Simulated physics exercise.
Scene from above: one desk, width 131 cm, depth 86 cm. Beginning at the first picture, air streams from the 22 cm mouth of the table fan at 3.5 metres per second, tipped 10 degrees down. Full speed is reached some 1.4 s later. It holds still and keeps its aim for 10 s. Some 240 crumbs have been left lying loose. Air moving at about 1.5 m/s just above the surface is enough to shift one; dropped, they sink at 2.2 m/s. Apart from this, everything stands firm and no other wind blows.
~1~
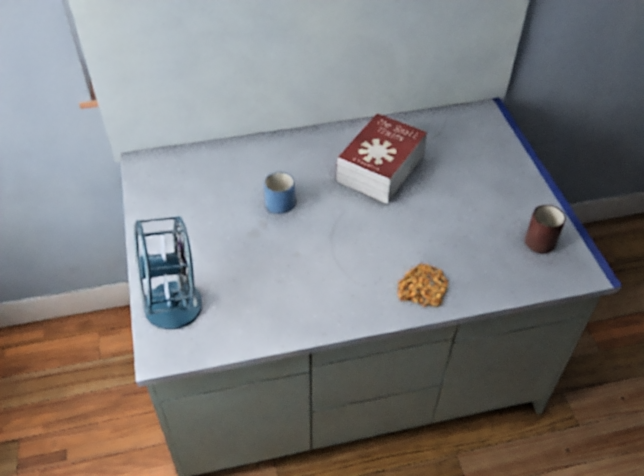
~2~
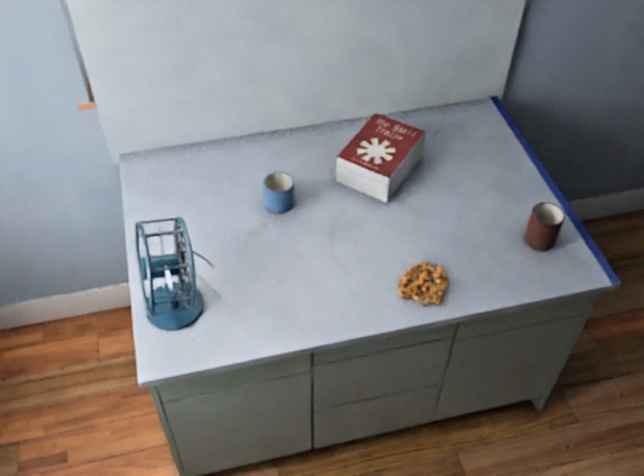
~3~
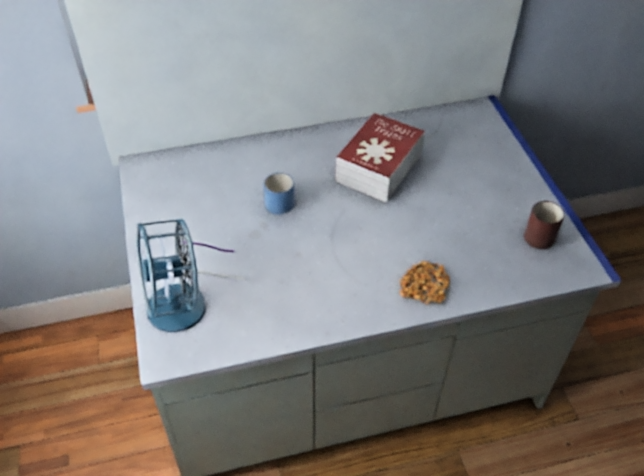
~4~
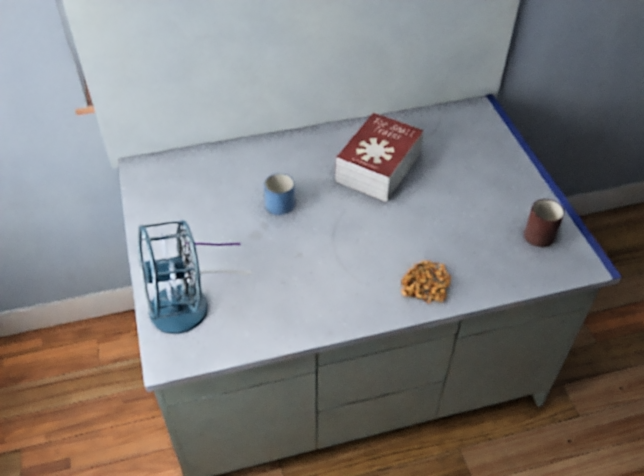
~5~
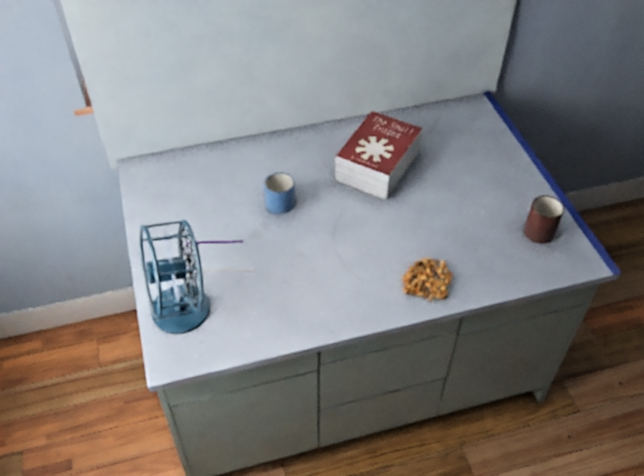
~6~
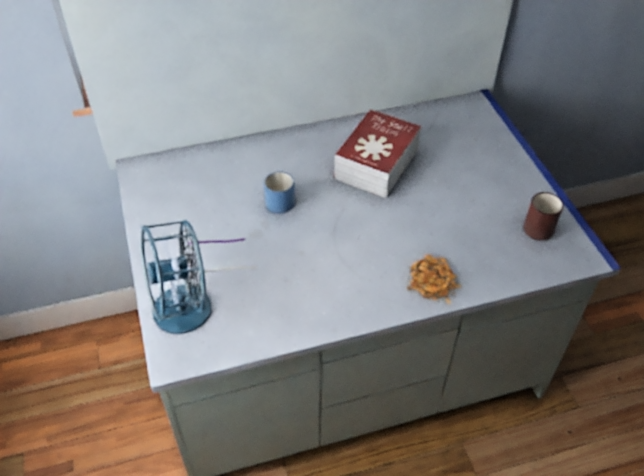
Purple ribbon streaming rightward from a blue table fan on a desk with mugs and a book, then golden crumbs shifting slightly.
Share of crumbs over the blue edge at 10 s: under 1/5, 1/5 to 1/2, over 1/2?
1/5 to 1/2.
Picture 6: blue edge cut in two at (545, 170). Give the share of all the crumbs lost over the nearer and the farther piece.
20 % nearer, 0 % farther.
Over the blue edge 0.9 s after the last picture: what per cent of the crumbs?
About 30 per cent.
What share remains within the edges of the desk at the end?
About 0 % of them are still there at the end.
Then, 0.9 s after the last picture, 1 % are on the move or not yet settled, 32 % are over the blue edge.
Then, 2.1 s after the last picture, 0 % are on the move or not yet settled, 32 % are over the blue edge.
Then, 4.4 s after the last picture, 0 % are on the move or not yet settled, 32 % are over the blue edge.
Then, 8.9 s after the last picture, at the end, 32 % are over the blue edge.
